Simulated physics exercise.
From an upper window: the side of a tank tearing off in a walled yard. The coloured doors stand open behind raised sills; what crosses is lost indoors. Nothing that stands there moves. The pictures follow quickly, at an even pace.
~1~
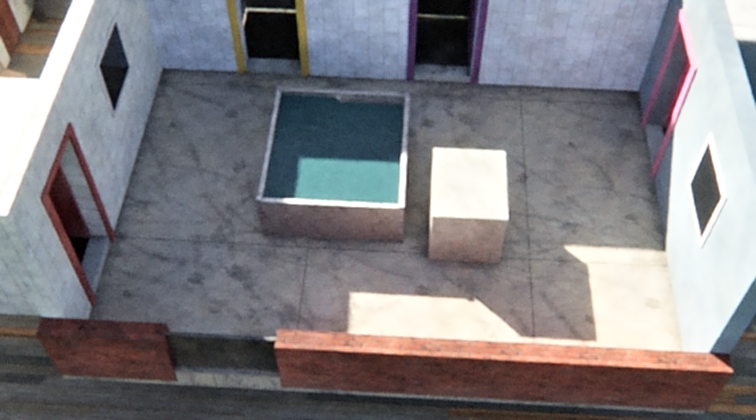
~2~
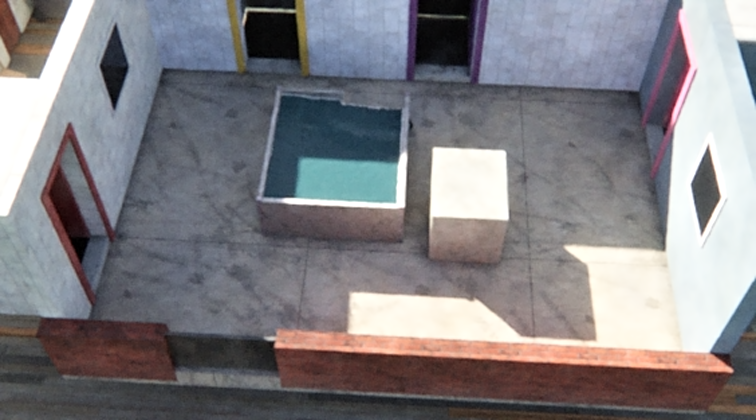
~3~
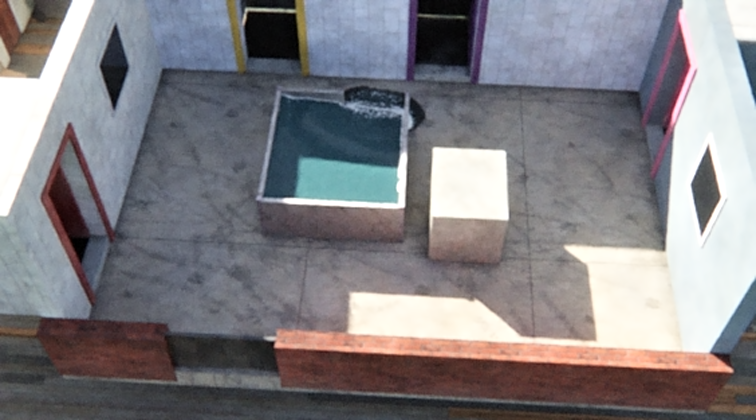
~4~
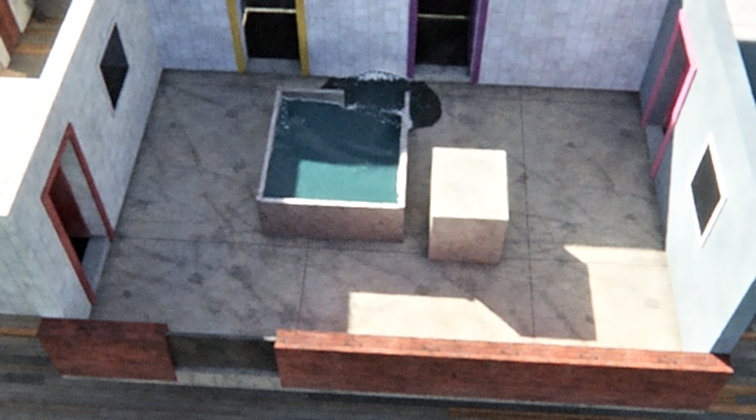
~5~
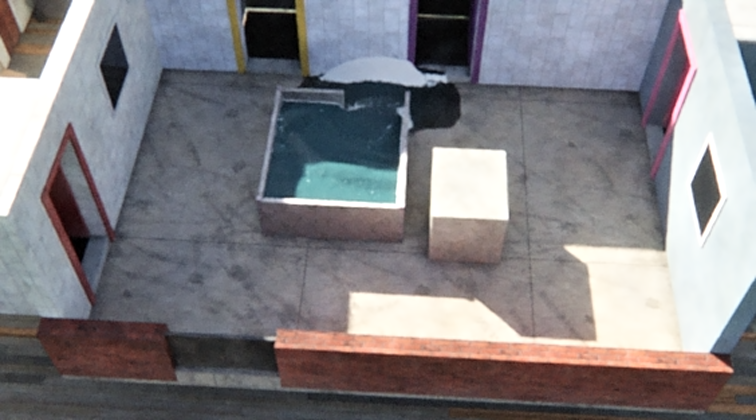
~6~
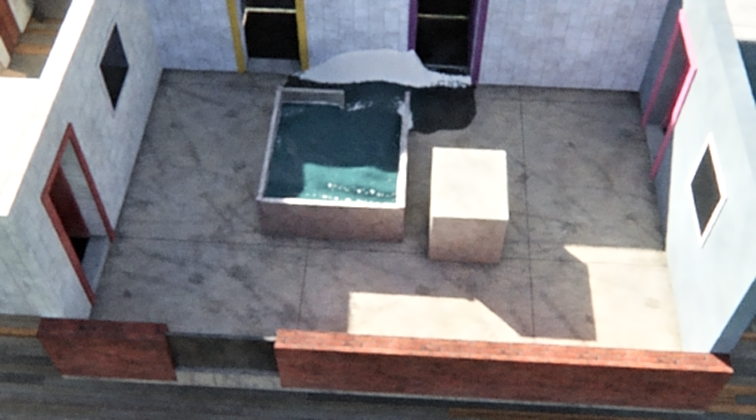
Water tank in a walled yard losing part of its far side, water pouring out and spreading across the paving behind it.
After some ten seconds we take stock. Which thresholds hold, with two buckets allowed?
The yellow door stays under that; the red door stays under that; the pink door takes more than that; the purple door takes more than that.
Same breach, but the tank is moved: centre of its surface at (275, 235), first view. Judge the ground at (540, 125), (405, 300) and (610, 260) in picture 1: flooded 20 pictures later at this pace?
As listed: Under water, free of water, no water.
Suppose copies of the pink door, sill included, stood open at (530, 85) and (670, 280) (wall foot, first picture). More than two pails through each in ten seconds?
In that order: Is under, keeps below it.
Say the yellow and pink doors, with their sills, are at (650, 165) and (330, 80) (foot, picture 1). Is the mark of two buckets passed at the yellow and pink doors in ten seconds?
In short: Yellow floods, pink goes over.
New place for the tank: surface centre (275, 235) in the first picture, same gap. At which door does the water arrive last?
It is the red door.
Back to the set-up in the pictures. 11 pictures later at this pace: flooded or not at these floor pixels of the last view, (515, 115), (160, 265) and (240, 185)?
In turn: Awash, no water, free of water.
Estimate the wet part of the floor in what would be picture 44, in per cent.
Roughly 75 per cent.
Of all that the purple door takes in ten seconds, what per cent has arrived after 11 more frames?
About 55 per cent.
A moment on, water covers 15 % of the floor; the yellow door wet at the sill, nothing in, the red door not reached, the pink door not reached, the purple door over two buckets in.
Next, water covers 30 % of the floor; the yellow door wet at the sill, nothing in, the red door not reached, the pink door under two buckets in, the purple door over two buckets in.
Then, water covers 45 % of the floor; the yellow door under two buckets in, the red door wet at the sill, nothing in, the pink door over two buckets in, the purple door far over two buckets in.
Later, water covers 75 % of the floor; the yellow door under two buckets in, the red door wet at the sill, nothing in, the pink door far over two buckets in, the purple door far over two buckets in.
In the end, water covers 95 % of the floor; the yellow door under two buckets in, the red door wet at the sill, nothing in, the pink door far over two buckets in, the purple door far over two buckets in.
